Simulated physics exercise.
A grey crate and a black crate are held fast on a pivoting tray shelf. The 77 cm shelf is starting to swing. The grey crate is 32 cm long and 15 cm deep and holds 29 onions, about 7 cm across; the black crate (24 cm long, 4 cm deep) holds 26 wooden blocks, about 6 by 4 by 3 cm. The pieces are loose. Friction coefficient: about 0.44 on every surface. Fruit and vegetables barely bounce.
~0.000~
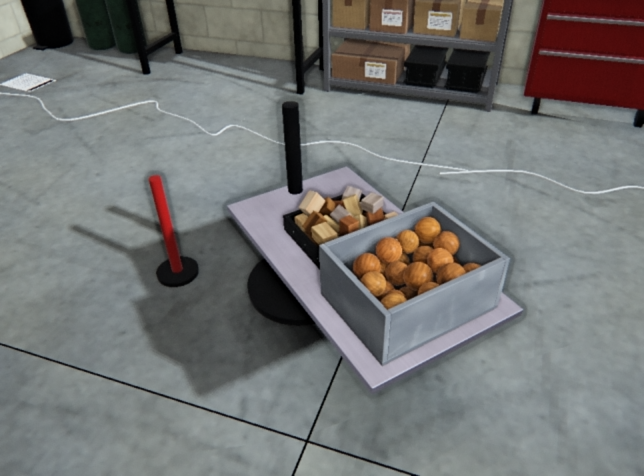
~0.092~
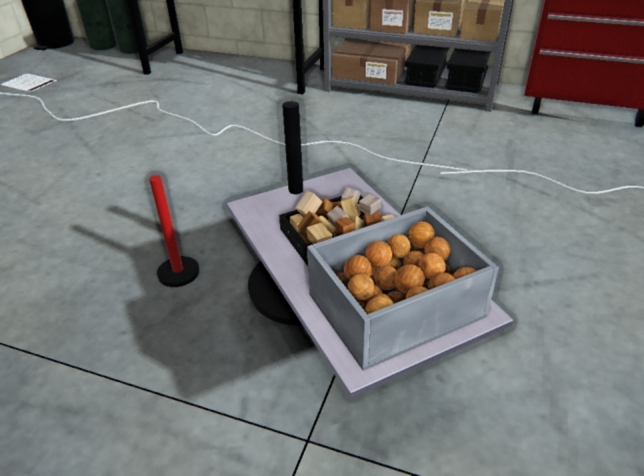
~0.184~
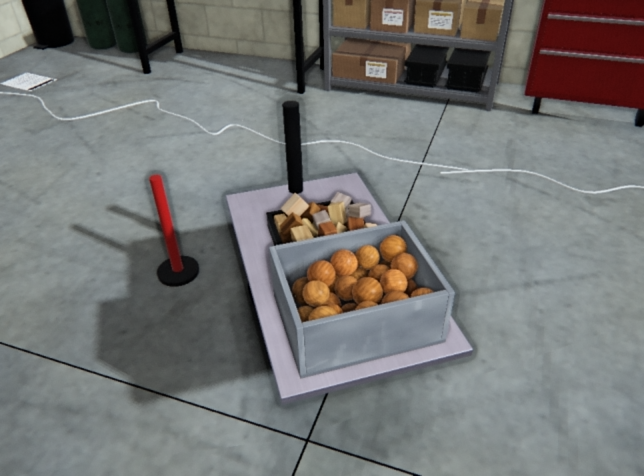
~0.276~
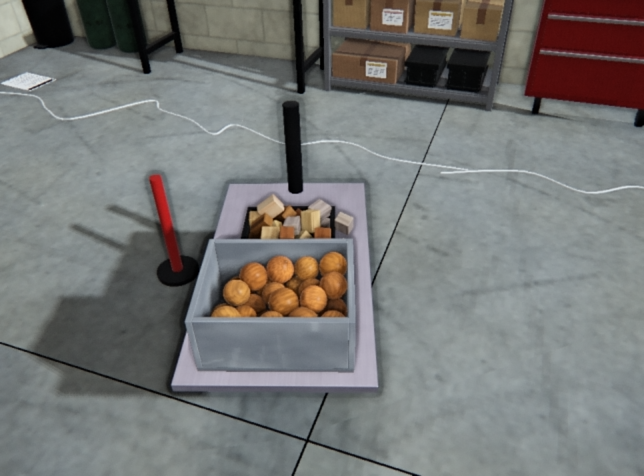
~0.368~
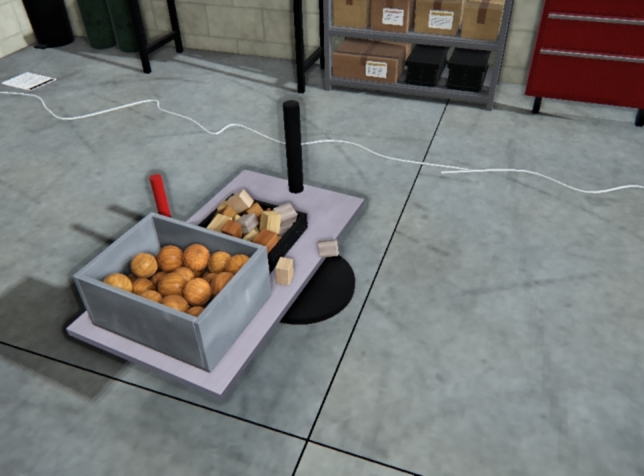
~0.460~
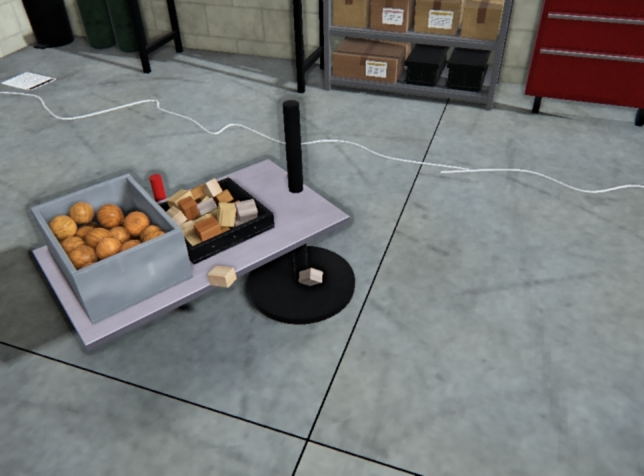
In this clip, a pale tray shelf carrying a grey crate of round orange-brown onions and a black crate of wooden blocks swings leftward around a black post, passing over a red post, while two blocks come out.
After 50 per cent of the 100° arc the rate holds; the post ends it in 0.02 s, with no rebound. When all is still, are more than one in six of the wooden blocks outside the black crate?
Yes.
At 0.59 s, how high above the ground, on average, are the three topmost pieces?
Mean height: Near 62 cm.
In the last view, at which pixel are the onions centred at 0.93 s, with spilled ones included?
(102, 212).
After 0.51 s, it reaches the stop.
After 0.59 s, 0 of 29 out of the grey crate and 4 of 26 out of the black crate.
After 0.71 s, 2 of 29 out of the grey crate and 6 of 26 out of the black crate.
After 0.93 s, 2 of 29 out of the grey crate and 10 of 26 out of the black crate.
When it is over (at 1.37 s), 2 of 29 out of the grey crate and 11 of 26 out of the black crate. Asked share, 11 of 26, 42 per cent.
